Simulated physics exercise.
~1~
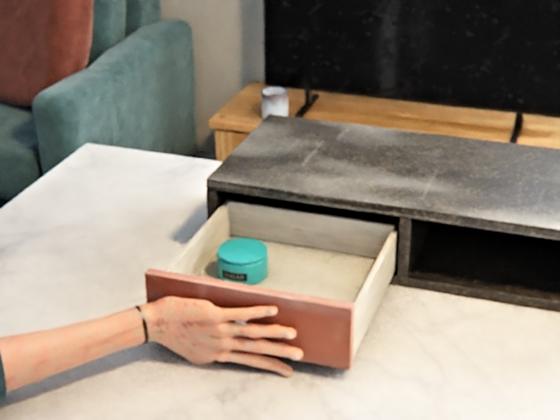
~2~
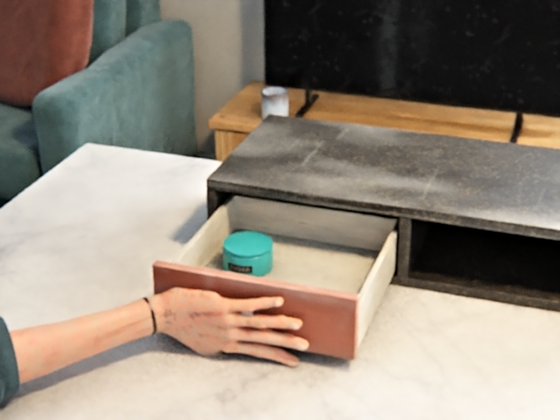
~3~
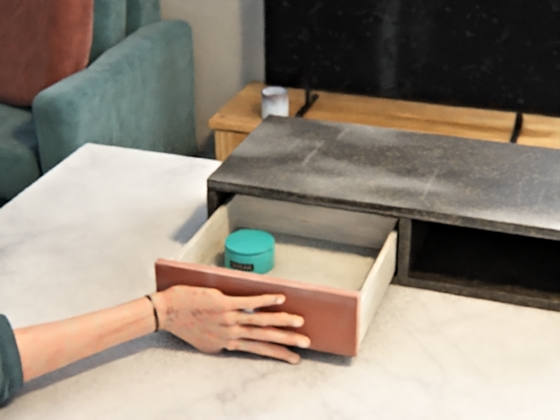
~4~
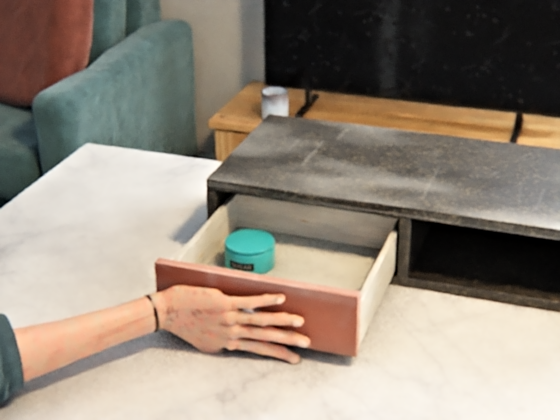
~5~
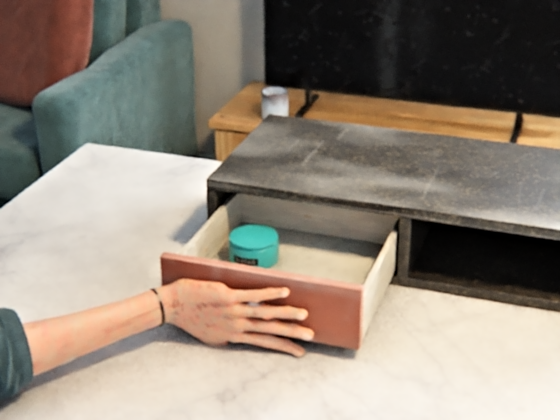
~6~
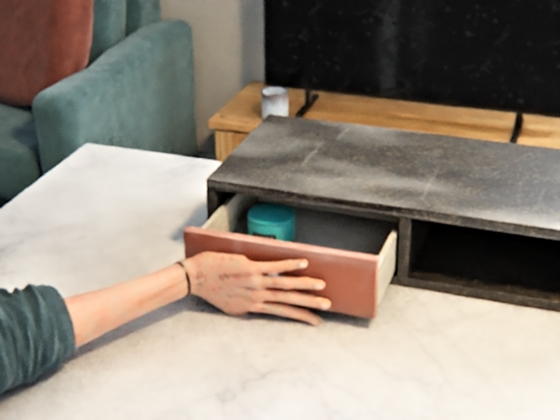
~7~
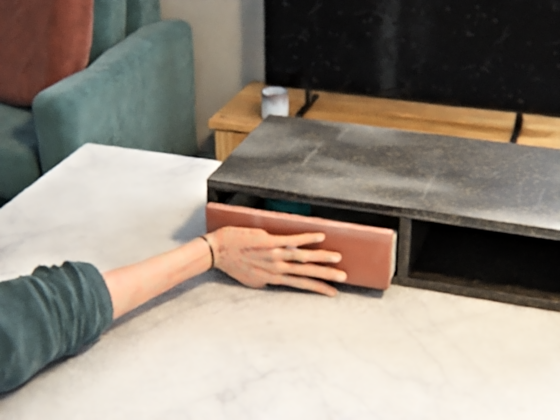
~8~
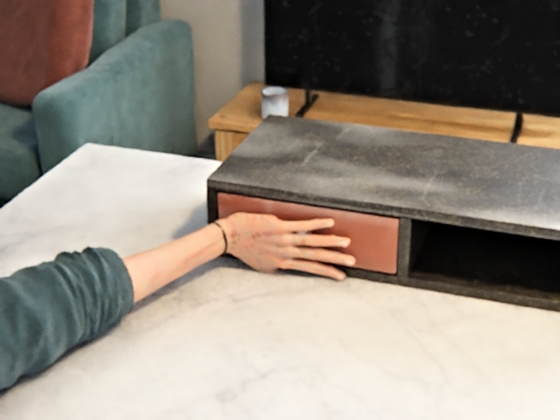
A hand pushing a reddish drawer holding a turquoise jar into a dark chest on a pale tabletop until it closes fully.
